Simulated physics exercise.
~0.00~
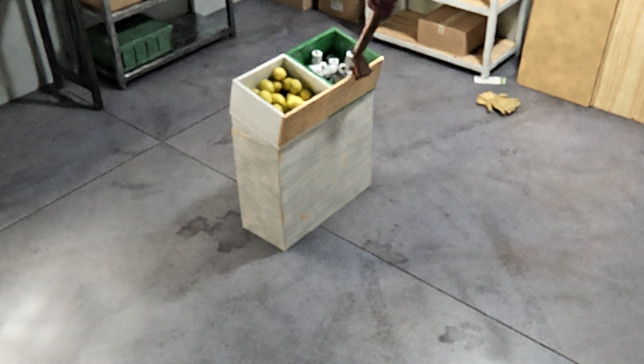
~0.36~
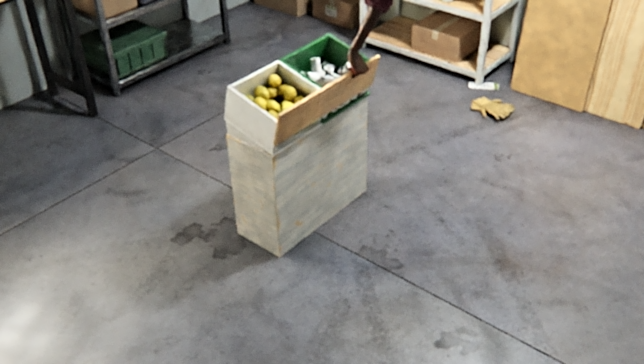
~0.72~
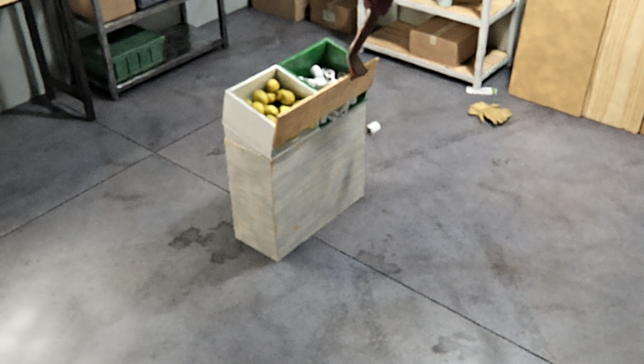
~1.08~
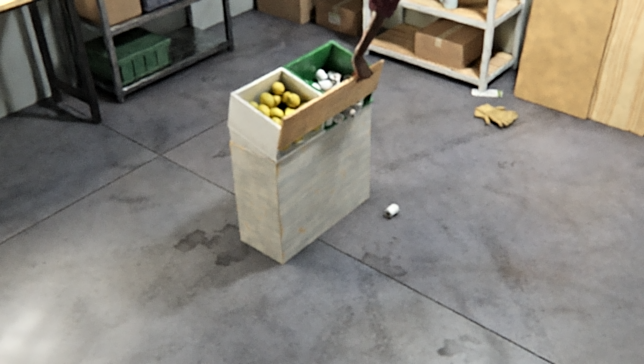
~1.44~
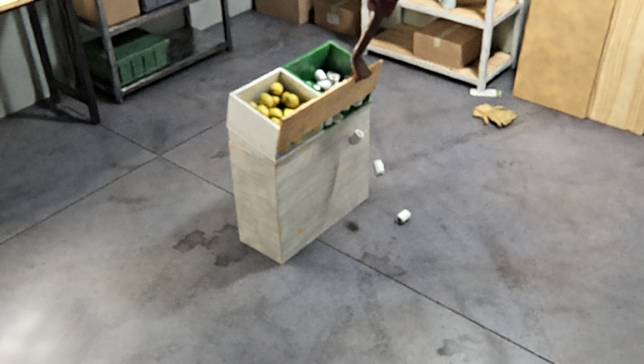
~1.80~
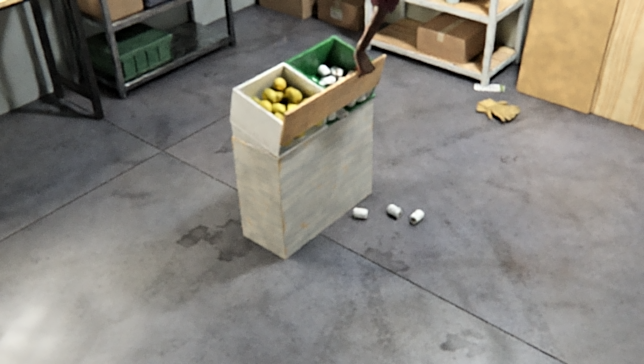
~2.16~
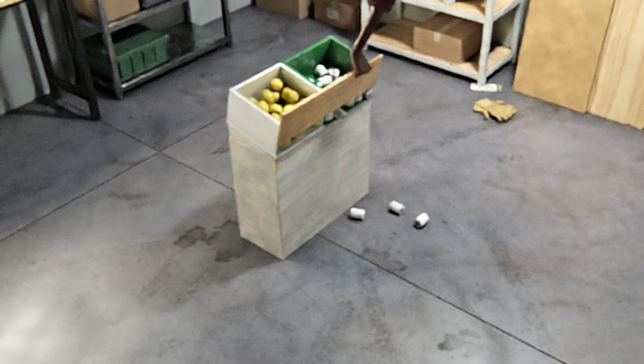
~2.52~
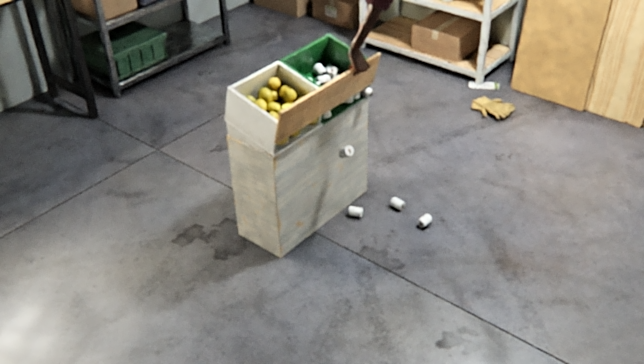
The clip opens on a pale stand on a grey workshop floor, holding a white hopper of lemons and a green hopper of white paper rolls, with a dark arm gripping a wooden gate across their front. The gate is raised a little, and the arm keeps hold of it. A single roll slips out on the right and drops to the floor. Two more rolls follow, and the three lie scattered beside the stand, the farthest creeping slightly to the right. Finally another roll emerges and is falling against the stand's side, while the lemons remain in their hopper.
